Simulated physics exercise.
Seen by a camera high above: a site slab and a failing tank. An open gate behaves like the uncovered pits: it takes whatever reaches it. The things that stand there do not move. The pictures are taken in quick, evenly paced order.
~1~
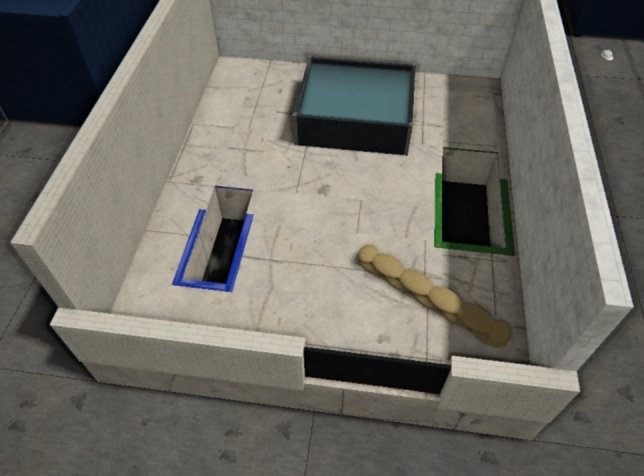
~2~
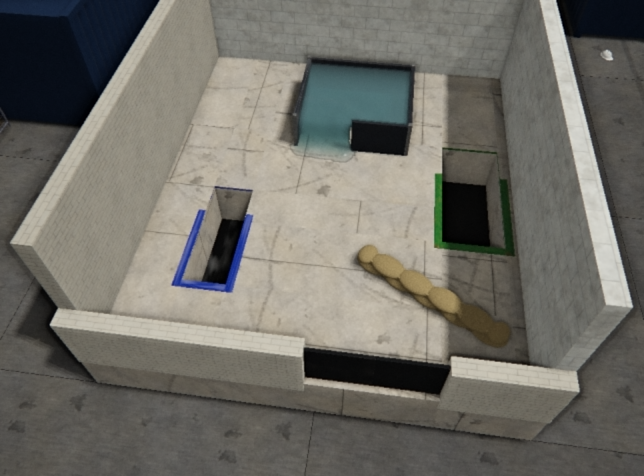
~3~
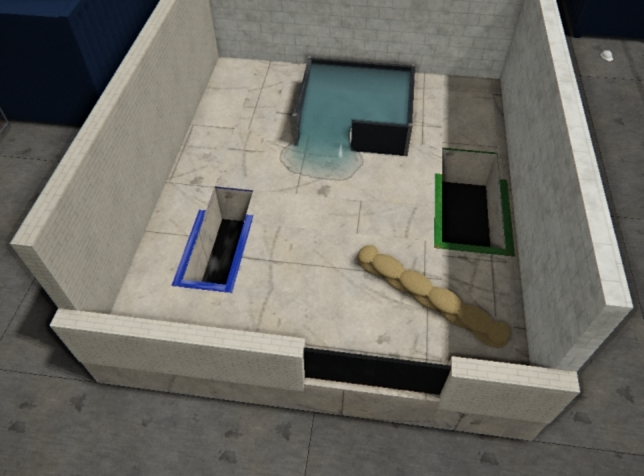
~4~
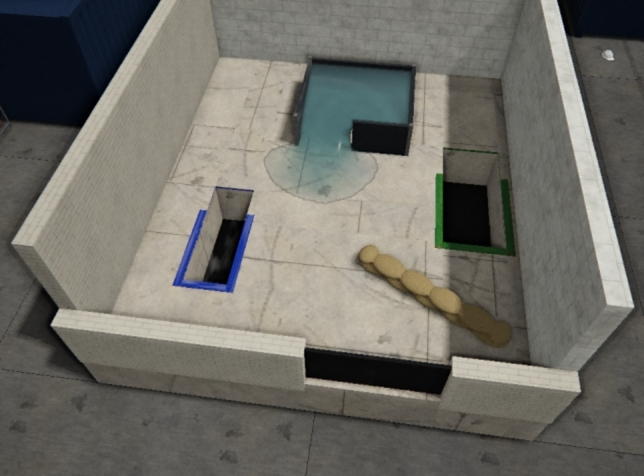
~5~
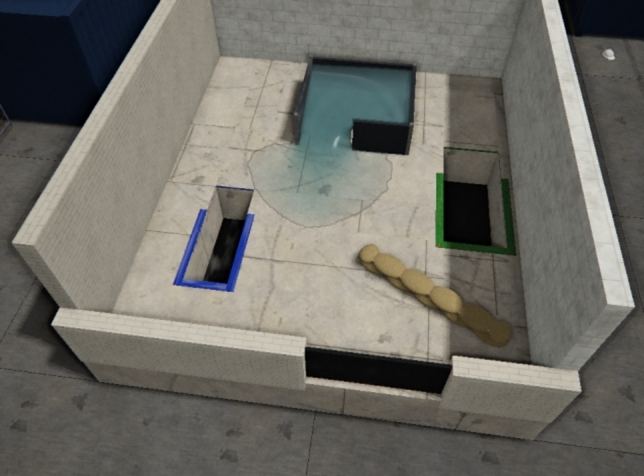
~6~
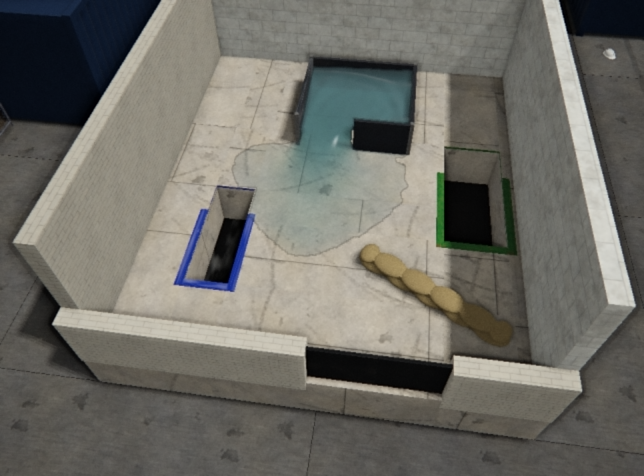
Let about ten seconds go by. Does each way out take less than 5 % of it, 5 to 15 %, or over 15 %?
The gate claims a light share - short of five per cent; the blue pit claims a heavy share - exceeding fifteen per cent; the green pit claims an in-between share - five to fifteen per cent.
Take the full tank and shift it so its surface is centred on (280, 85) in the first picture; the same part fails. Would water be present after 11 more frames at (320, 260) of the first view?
Outcome at the given point: Swamped.
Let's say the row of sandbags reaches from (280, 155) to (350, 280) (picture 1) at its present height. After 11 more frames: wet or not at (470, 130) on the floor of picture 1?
At that place: Free of water.
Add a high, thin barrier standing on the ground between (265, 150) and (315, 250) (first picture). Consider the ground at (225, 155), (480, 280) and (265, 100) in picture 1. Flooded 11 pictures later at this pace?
Untouched, swamped, swamped.
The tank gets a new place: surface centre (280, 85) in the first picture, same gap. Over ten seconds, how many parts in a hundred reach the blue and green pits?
The blue pit gets roughly 45 per cent and the green pit roughly 4 per cent.
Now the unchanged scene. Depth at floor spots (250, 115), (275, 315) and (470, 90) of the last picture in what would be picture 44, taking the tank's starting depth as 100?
Going in order, roughly 0, 14 and 0 %.
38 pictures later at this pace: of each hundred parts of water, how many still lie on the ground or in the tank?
Roughly 72 %.
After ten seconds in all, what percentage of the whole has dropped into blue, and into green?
Estimated: 38 per cent and 8 per cent respectively.
A moment on, water covers 30 % of the floor; the gate 0 %, the blue pit 4 %, the green pit 0 %.
Next, water covers 35 % of the floor; the gate 0 %, the blue pit 10 %, the green pit 0 %.
Then, water covers 50 % of the floor; the gate 0 %, the blue pit 16 %, the green pit 0 %.
Later, water covers 55 % of the floor; the gate 0 %, the blue pit 26 %, the green pit 2 %.
In the end, water covers 65 % of the floor; the gate 0 %, the blue pit 38 %, the green pit 8 %.
